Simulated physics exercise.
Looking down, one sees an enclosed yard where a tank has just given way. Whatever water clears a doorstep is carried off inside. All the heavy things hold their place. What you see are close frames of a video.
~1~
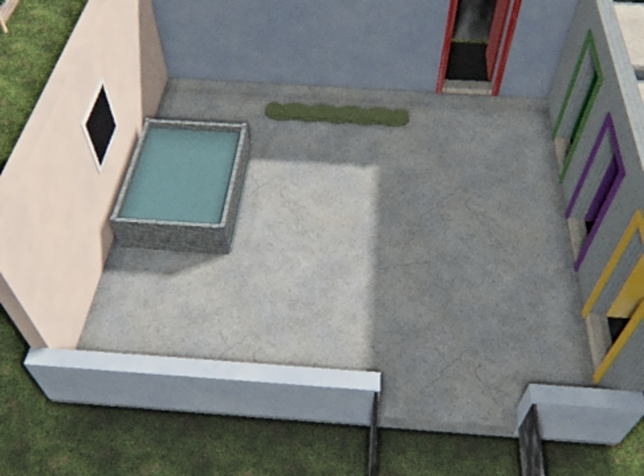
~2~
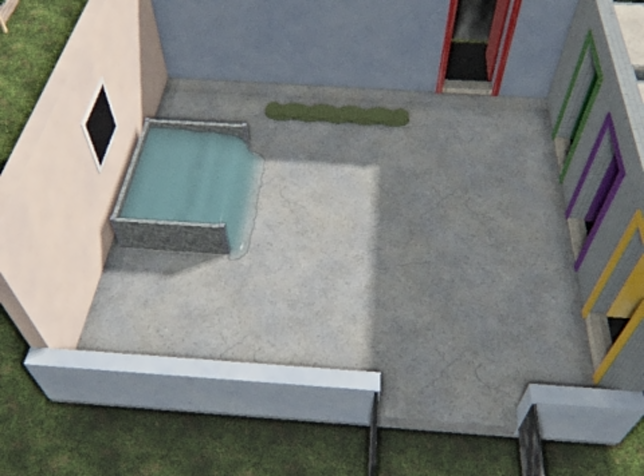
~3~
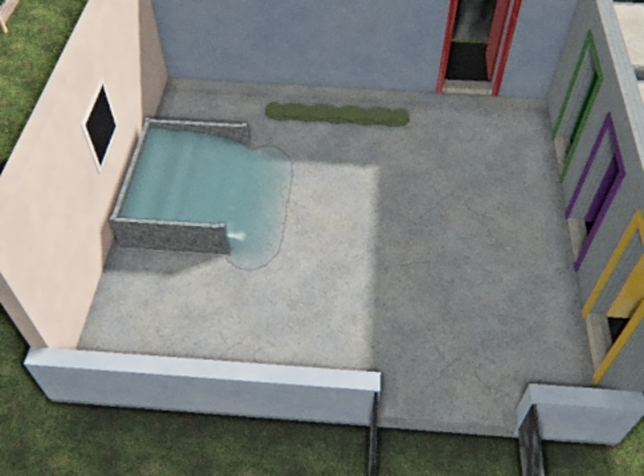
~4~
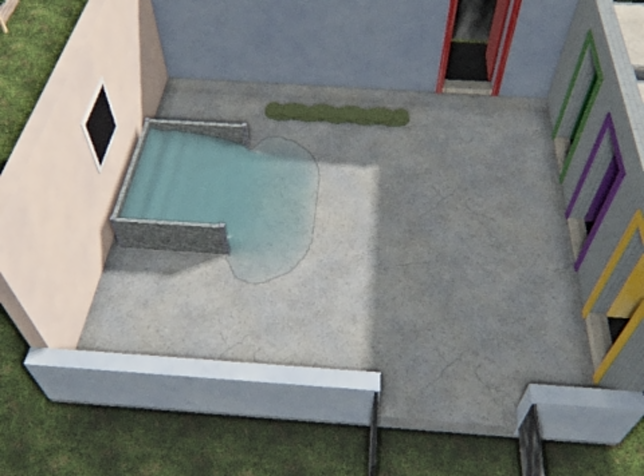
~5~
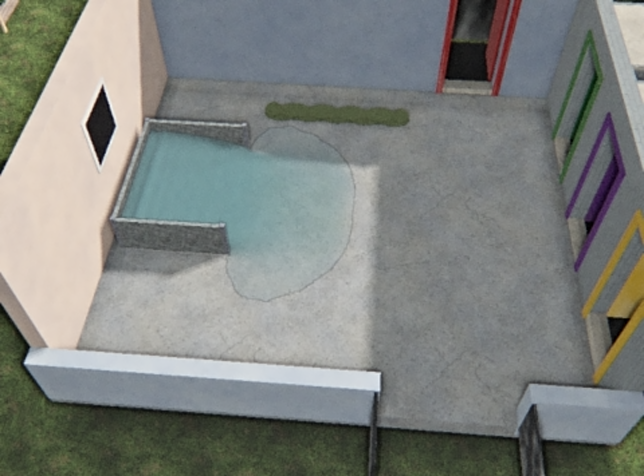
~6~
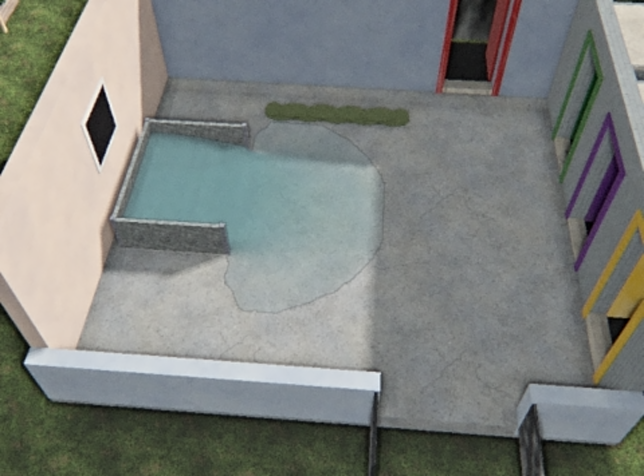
Water pours out of the tank's open right side and spreads rightward across the grey yard.
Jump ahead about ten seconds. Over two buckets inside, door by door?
Door by door: The green door over; the purple door over; the red door not over; the yellow door not over.
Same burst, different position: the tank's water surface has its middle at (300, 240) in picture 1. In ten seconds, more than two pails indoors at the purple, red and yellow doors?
Result: Purple door tops the limit, red door stays inside the limit, yellow door tops the limit.
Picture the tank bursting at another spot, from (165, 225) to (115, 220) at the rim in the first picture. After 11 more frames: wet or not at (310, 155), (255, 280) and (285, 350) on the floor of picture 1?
Point by point: Untouched, untouched and swamped.
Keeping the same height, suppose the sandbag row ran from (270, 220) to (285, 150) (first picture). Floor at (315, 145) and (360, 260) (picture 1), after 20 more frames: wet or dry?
So the first spot would be left unsoaked, and the other one waterlogged.
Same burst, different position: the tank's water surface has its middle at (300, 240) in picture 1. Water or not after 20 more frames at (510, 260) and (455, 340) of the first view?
One after the other: Reached, reached.
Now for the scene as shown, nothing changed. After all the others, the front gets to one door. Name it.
It's the one in red.
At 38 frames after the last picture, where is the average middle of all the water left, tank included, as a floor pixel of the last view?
Estimate: (443, 219).
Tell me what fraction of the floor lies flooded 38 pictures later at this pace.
Around 65 percent, give or take.
A moment on, water covers 35 % of the floor; the green door not reached, the purple door not reached, the red door not reached, the yellow door not reached.
Next, water covers 55 % of the floor; the green door wet at the sill, nothing in, the purple door over two buckets in, the red door not reached, the yellow door not reached.
Then, water covers 65 % of the floor; the green door over two buckets in, the purple door far over two buckets in, the red door wet at the sill, nothing in, the yellow door wet at the sill, nothing in.
Later, water covers 65 % of the floor; the green door over two buckets in, the purple door far over two buckets in, the red door wet at the sill, nothing in, the yellow door wet at the sill, nothing in.
In the end, water covers 80 % of the floor; the green door over two buckets in, the purple door far over two buckets in, the red door wet at the sill, nothing in, the yellow door wet at the sill, nothing in.
